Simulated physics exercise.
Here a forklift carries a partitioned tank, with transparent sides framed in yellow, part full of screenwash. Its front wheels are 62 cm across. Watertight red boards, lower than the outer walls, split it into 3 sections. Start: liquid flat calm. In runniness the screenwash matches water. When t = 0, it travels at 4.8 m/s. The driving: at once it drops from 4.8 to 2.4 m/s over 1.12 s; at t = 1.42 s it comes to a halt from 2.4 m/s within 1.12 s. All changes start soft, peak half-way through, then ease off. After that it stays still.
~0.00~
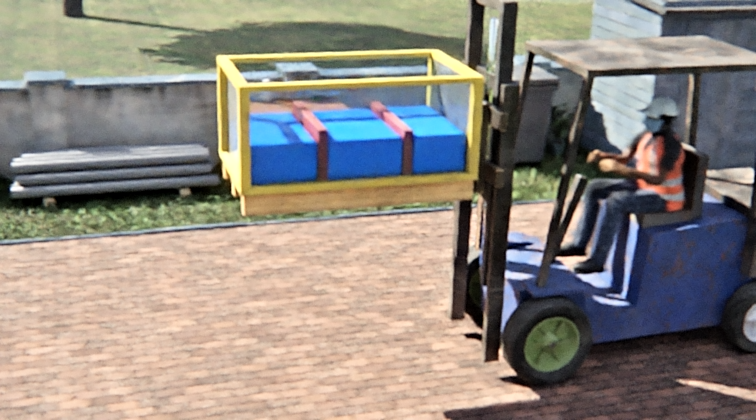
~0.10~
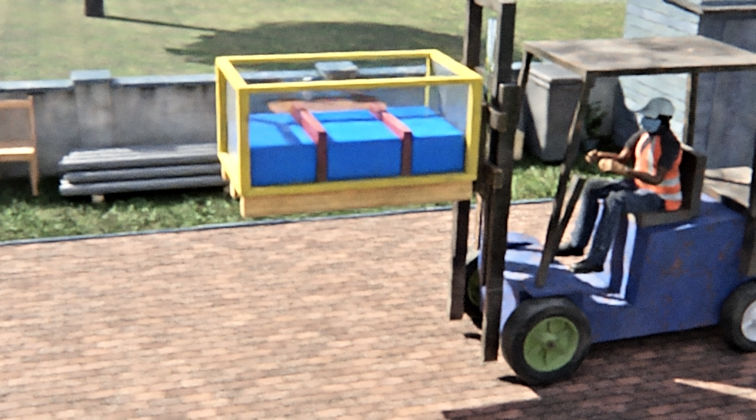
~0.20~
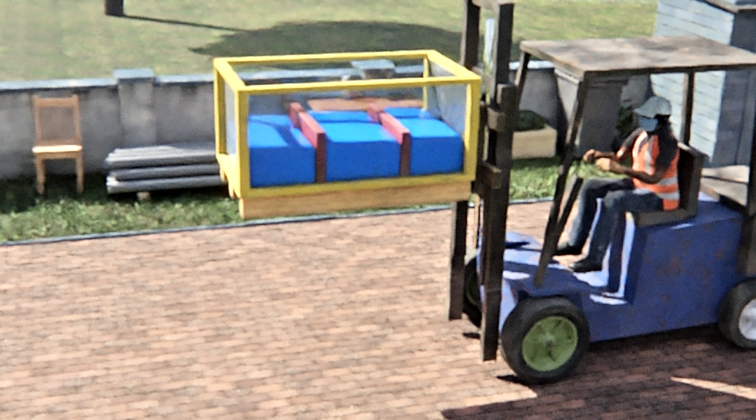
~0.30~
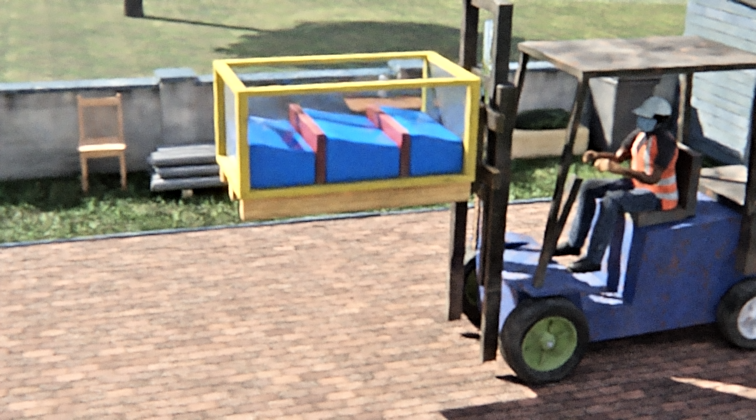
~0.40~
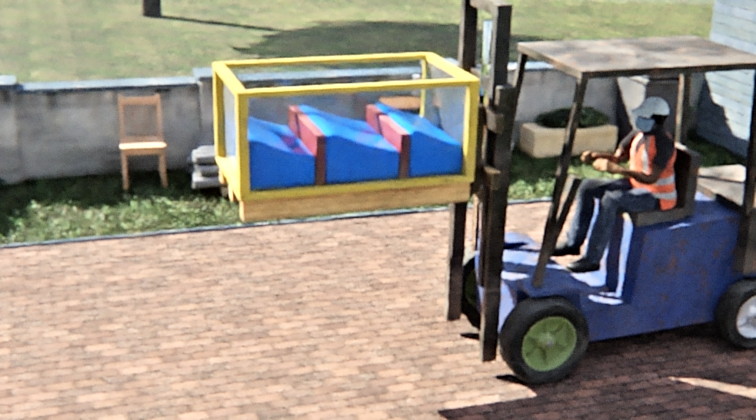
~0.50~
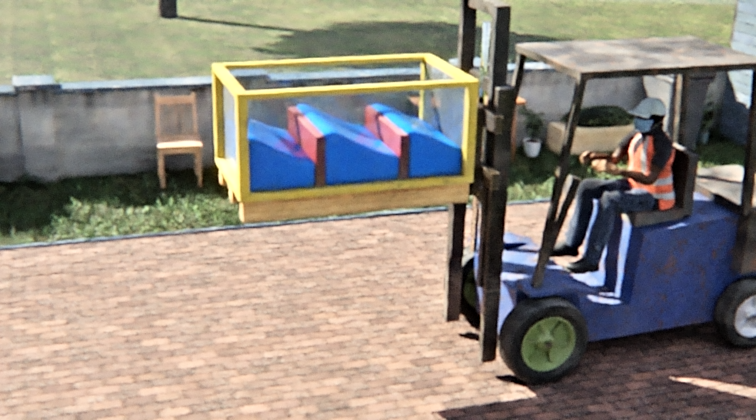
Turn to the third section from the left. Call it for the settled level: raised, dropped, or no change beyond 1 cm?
Dropped.
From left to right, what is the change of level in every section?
Result, left first: Up 2 / 0 / down 2.
After 1.20 s the mean depths from the left are 26, 25, 24 cm.
After 2.10 s the mean depths from the left are 27, 24, 23 cm.
After 3.10 s the mean depths from the left are 27, 25, 23 cm.
After 5.53 s the mean depths from the left are 27, 25, 23 cm.
